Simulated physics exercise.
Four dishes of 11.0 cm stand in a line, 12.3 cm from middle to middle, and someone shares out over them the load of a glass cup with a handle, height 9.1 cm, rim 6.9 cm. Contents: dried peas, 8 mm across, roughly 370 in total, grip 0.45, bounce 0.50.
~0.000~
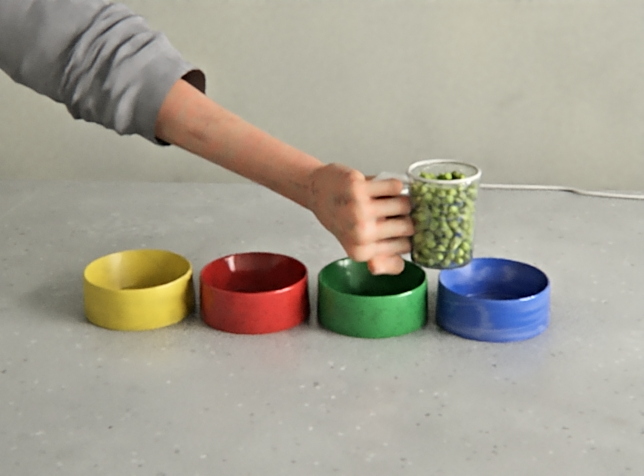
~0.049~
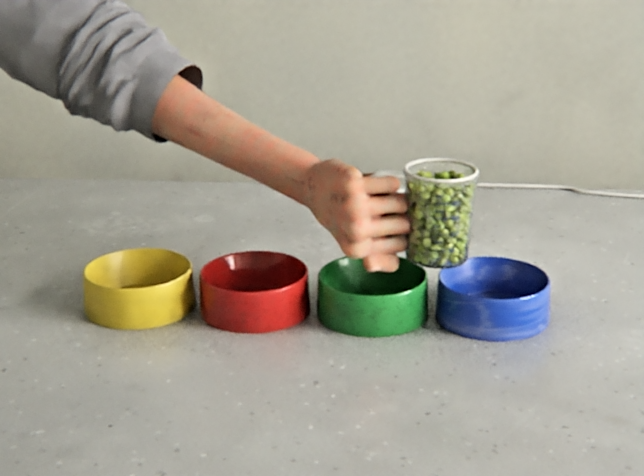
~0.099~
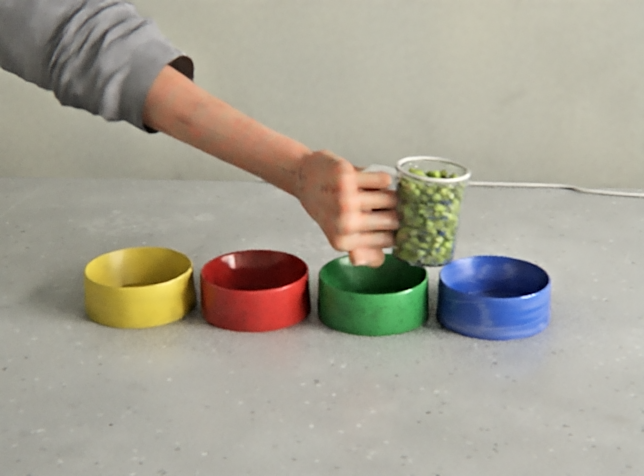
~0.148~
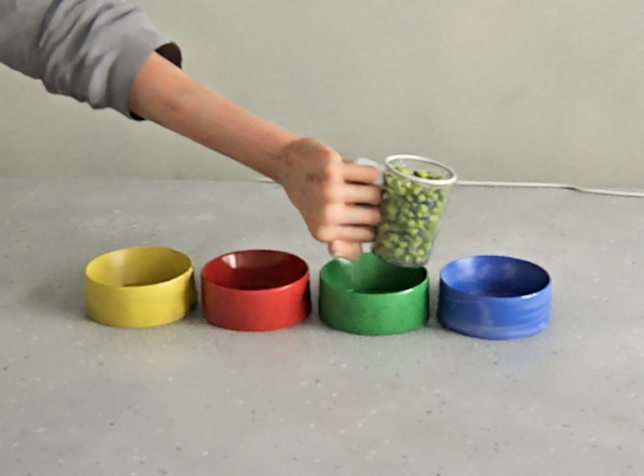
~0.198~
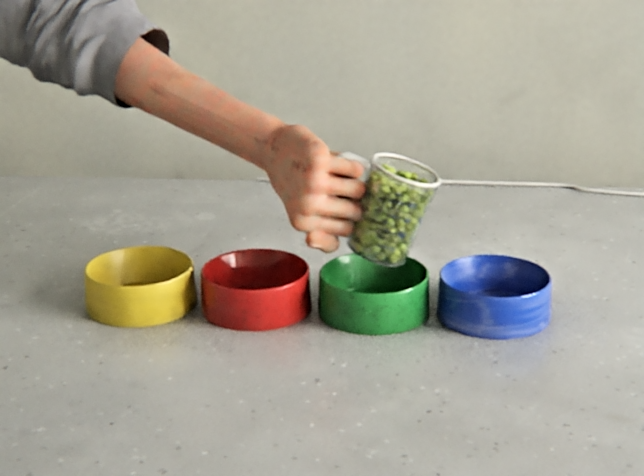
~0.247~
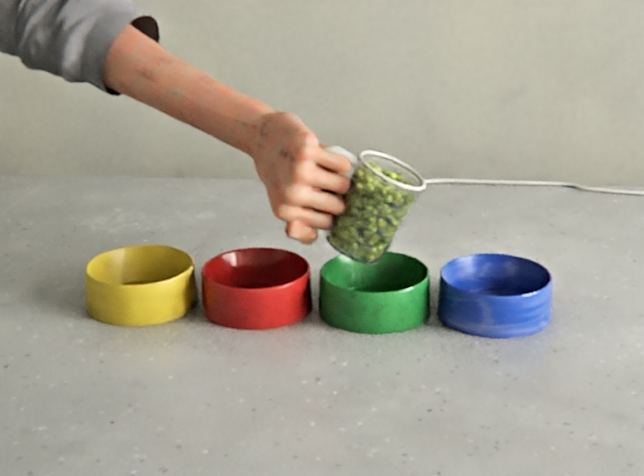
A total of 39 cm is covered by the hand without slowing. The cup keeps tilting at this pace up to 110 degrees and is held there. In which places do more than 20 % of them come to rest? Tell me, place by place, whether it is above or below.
Red: Below the mark; blue: Below the mark; green: Below the mark; yellow: Above the mark; counter: Below the mark.
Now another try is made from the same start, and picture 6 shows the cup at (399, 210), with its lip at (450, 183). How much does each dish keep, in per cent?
Kept per dish: Red = 70, blue = 0, green = 10, yellow = 20.
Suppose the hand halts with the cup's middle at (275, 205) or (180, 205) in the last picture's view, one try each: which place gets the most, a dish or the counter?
Top receivers, in order: Green and red.
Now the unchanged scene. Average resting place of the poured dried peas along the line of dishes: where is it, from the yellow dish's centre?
Around 1 cm away, toward the right-hand end.
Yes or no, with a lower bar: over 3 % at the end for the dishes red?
With red the answer is affirmative.
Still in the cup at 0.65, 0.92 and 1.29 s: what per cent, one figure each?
First 100, then 75, then 30 per cent.
After 0.65 s, tilt 80 degrees; cup holds 100 %.
After 0.92 s, tilt 110 degrees; cup holds 75 %, red 10 %, yellow 10 %.
After 1.29 s, tilt 110 degrees; cup holds 30 %, red 10 %, yellow 55 %.
By 2.3 s all is still; red 10 %, blue 0 %, green 0 %, yellow 85 %, counter 5 %.
